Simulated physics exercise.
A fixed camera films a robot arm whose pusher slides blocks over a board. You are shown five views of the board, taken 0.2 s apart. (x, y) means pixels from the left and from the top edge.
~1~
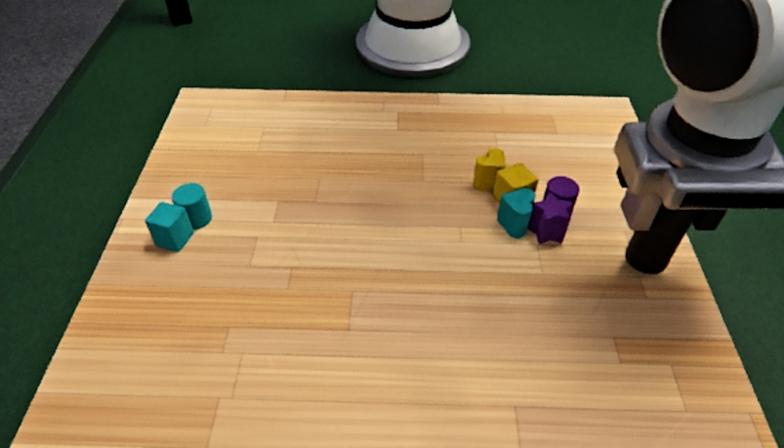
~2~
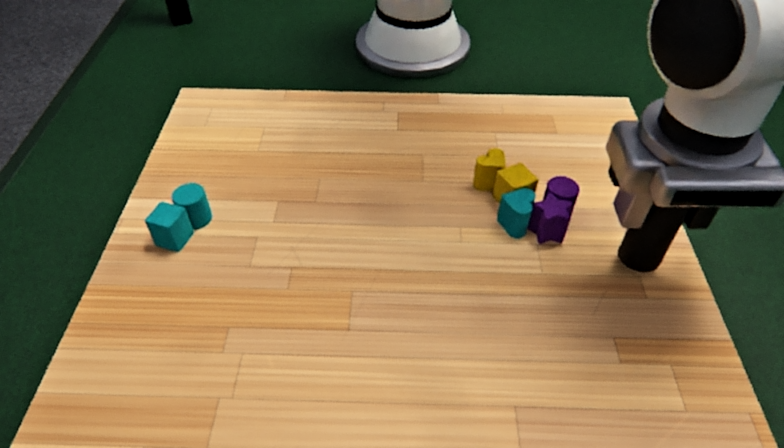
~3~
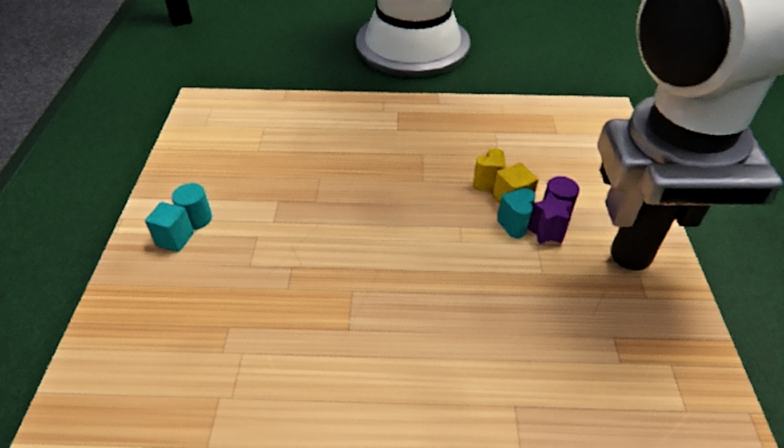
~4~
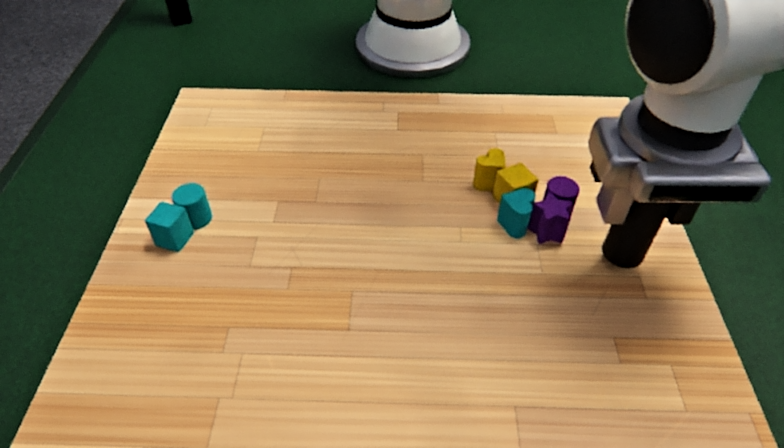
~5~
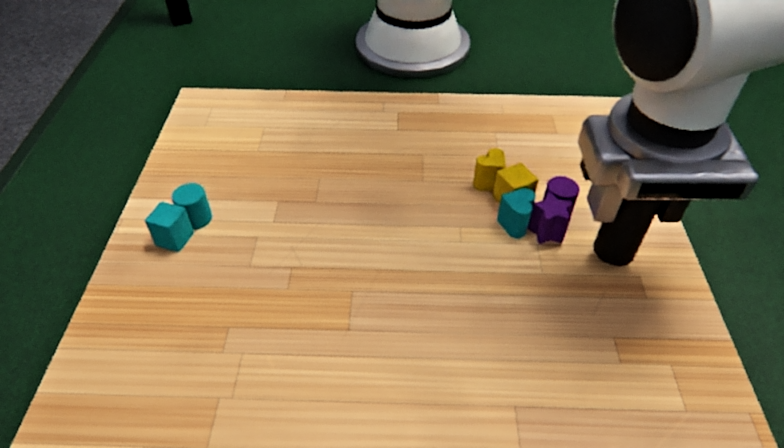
The robot arm slid its black tip slightly left across the wooden board, nearing the yellow, turquoise and purple blocks, while those and the two turquoise blocks on the left stayed still.
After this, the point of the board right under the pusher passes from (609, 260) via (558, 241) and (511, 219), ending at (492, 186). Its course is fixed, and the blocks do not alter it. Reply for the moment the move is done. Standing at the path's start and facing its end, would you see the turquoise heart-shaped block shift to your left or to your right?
Picture yourself facing from the start of the path to its end: The turquoise heart-shaped block moves off to your left.
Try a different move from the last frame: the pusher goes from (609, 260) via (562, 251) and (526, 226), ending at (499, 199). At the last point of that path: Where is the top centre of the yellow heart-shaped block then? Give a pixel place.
At pixel (473, 136).
The first path, step by step. One third of the way, pusher at (560, 231); yellow heart-shaped block at (491, 153), turned 15° anticlockwise; yellow square block at (512, 172), turned 35° clockwise; turquoise heart-shaped block at (504, 194), turned 35° anticlockwise; purple star at (533, 196), turned 15° clockwise.
Two thirds of the way, pusher at (513, 209); yellow heart-shaped block at (476, 136); yellow square block at (488, 154), turned 40° clockwise; turquoise heart-shaped block at (474, 185), turned 75° anticlockwise; purple star at (495, 174), turned 40° clockwise.
At the end, pusher at (494, 177); yellow heart-shaped block at (463, 111); yellow square block at (467, 126), turned 35° clockwise; turquoise heart-shaped block at (466, 182), turned 110° anticlockwise; purple star at (475, 144), turned 40° clockwise; purple cylinder in place.
